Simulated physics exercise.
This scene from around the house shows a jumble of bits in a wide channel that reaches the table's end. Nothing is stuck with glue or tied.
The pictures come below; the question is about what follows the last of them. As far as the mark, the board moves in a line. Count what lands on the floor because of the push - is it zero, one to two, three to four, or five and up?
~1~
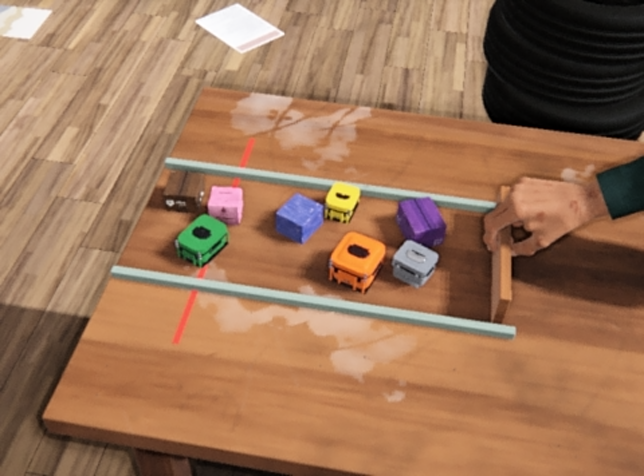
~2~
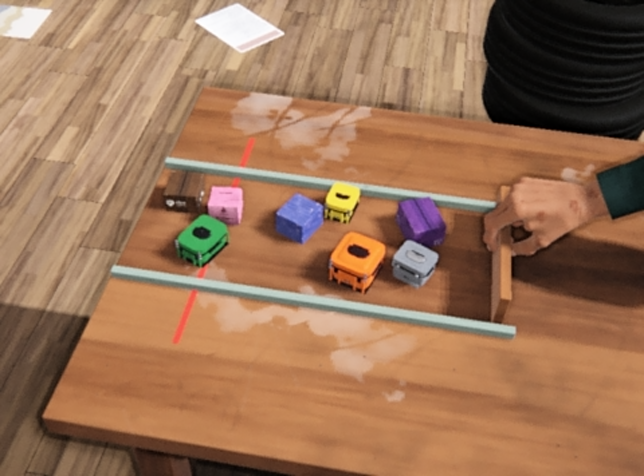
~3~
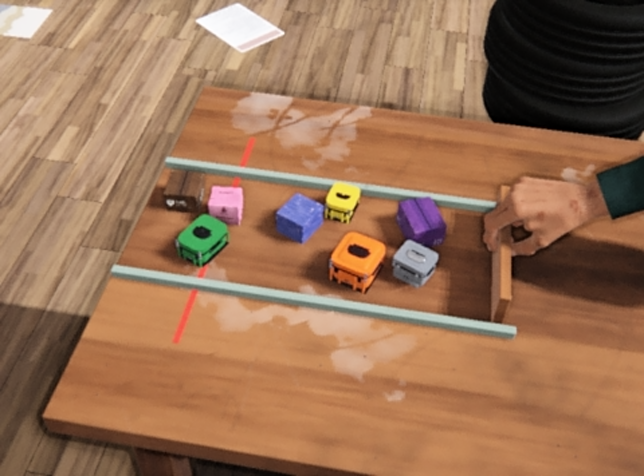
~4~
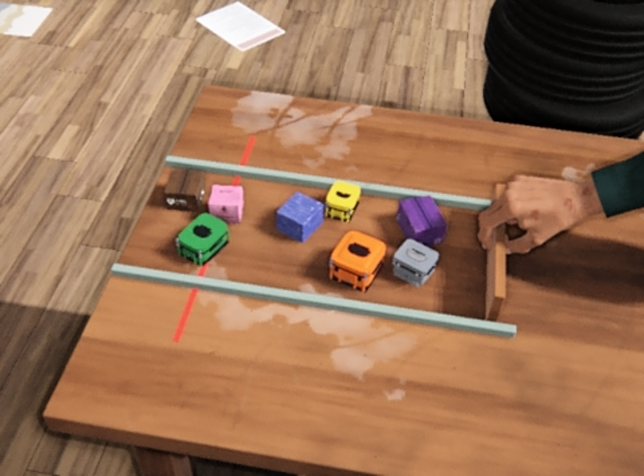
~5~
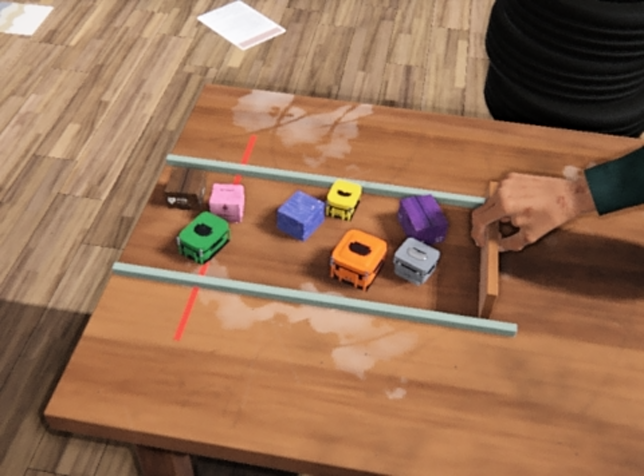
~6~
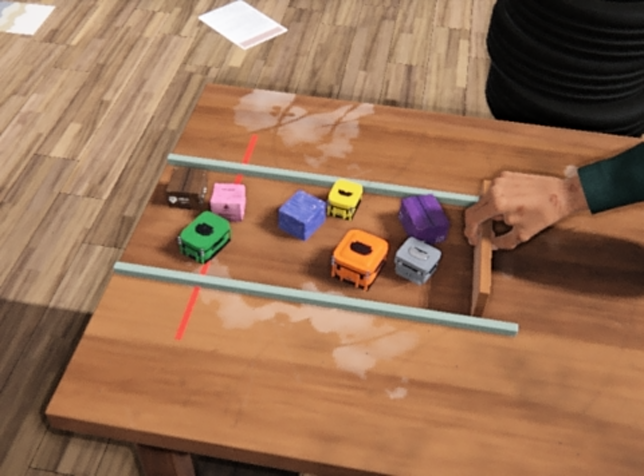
The count is one to two.
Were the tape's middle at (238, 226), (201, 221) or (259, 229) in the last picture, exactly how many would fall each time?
In order, 1, 3 and 0.
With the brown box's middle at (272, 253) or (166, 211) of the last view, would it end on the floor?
The brown box goes down at the first spot and goes down at the second.
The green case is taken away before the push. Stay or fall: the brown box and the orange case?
The brown box goes over; the orange case stays on.
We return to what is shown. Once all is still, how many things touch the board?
2 in contact.
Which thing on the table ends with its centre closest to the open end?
That would be the pink box.
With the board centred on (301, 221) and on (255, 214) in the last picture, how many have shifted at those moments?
Moved so far: 7, then 8.
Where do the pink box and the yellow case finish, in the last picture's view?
The pink box settles near (145, 201); as for the yellow case, near (191, 174).
Soon after, none off yet; brown box at rest near (188, 189); green case at rest near (206, 238); pink box at rest near (229, 203).
After that, none off yet; brown box displaced about its own width near (162, 184); green case displaced about its own width near (168, 235); pink box displaced about its own width near (187, 200).
In the end, the number that fall off is one or two; gone, green case and brown box.
